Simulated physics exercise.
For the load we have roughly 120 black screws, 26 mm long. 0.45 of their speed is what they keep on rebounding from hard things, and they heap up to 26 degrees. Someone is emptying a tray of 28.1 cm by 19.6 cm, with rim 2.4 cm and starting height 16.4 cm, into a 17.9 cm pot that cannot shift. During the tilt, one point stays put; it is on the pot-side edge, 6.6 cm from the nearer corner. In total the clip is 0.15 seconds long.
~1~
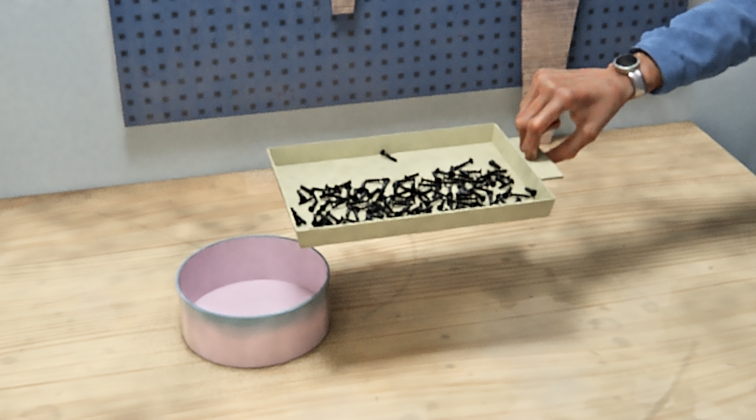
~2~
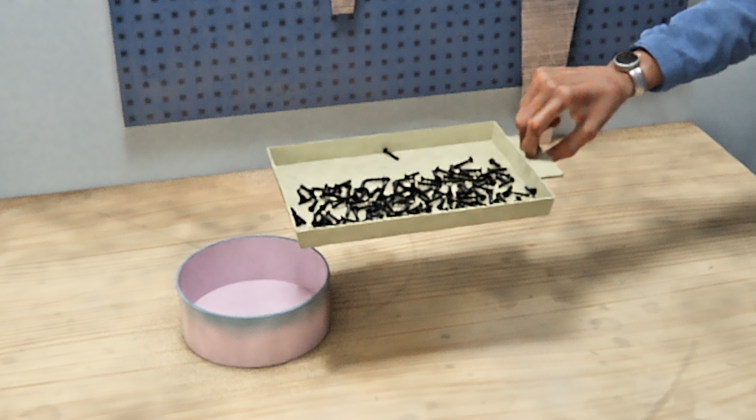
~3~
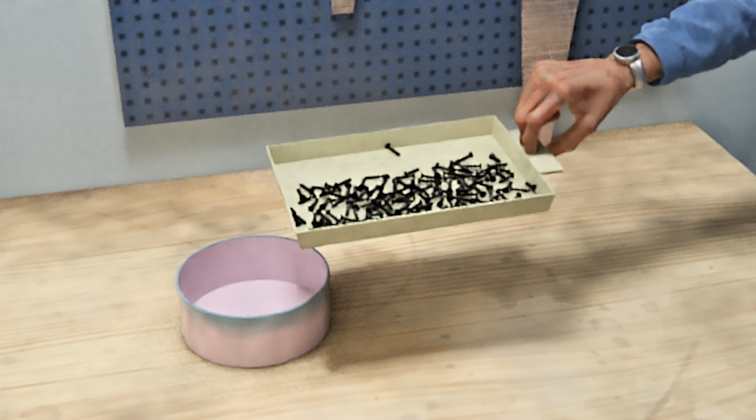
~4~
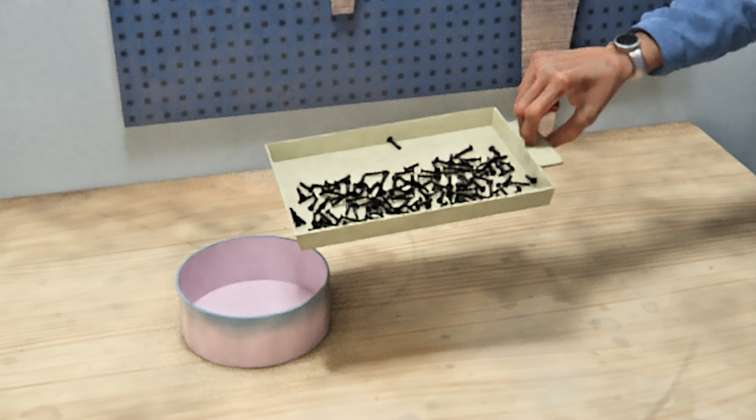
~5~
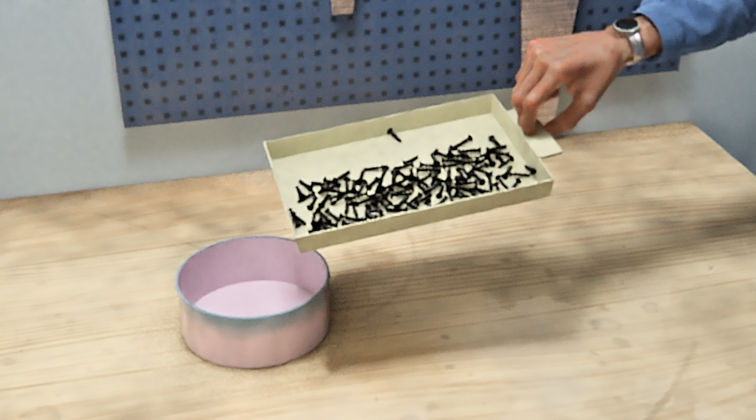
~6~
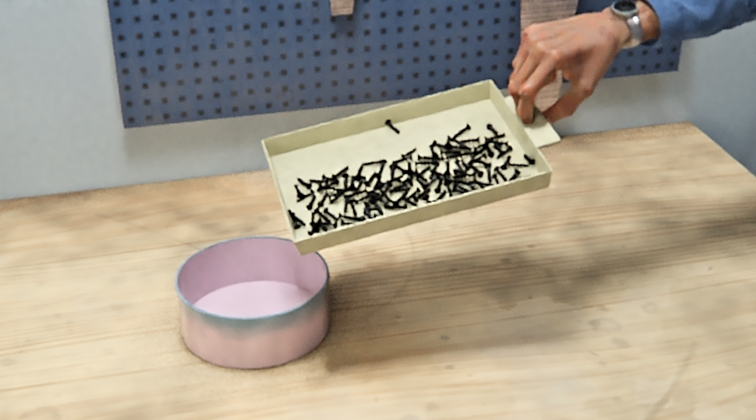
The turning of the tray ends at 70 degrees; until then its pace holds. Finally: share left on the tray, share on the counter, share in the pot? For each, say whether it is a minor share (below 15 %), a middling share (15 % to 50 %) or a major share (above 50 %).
I expect this. Tray - a middling share. Counter - a major share. Pot - a minor share.
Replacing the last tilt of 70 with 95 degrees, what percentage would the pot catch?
Around 0 in a hundred.
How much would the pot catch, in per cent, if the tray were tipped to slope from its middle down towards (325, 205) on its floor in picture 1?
The share would be about 30 percent.
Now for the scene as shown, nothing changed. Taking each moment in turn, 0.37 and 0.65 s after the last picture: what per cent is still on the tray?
Sequence: 100; 50.
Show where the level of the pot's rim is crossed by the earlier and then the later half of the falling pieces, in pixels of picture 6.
It passes about (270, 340) first and (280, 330) afterwards.
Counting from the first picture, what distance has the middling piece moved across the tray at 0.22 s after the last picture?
By then it sits near 2 cm from where it began.
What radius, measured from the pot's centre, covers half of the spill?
About 16 centimetres.
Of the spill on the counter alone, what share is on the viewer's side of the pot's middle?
Some 100 per cent.
Then, 0.22 s after the last picture, tilt 41 degrees; the tray holds 100 %, the pot 0 %.
Then, 0.37 s after the last picture, tilt 61 degrees; the tray holds 100 %, the pot 0 %.
Then, 0.65 s after the last picture, tilt 70 degrees; the tray holds 50 %, the pot 0 %.
In the end, tray 40 %, counter 55 %, pot 5 %.
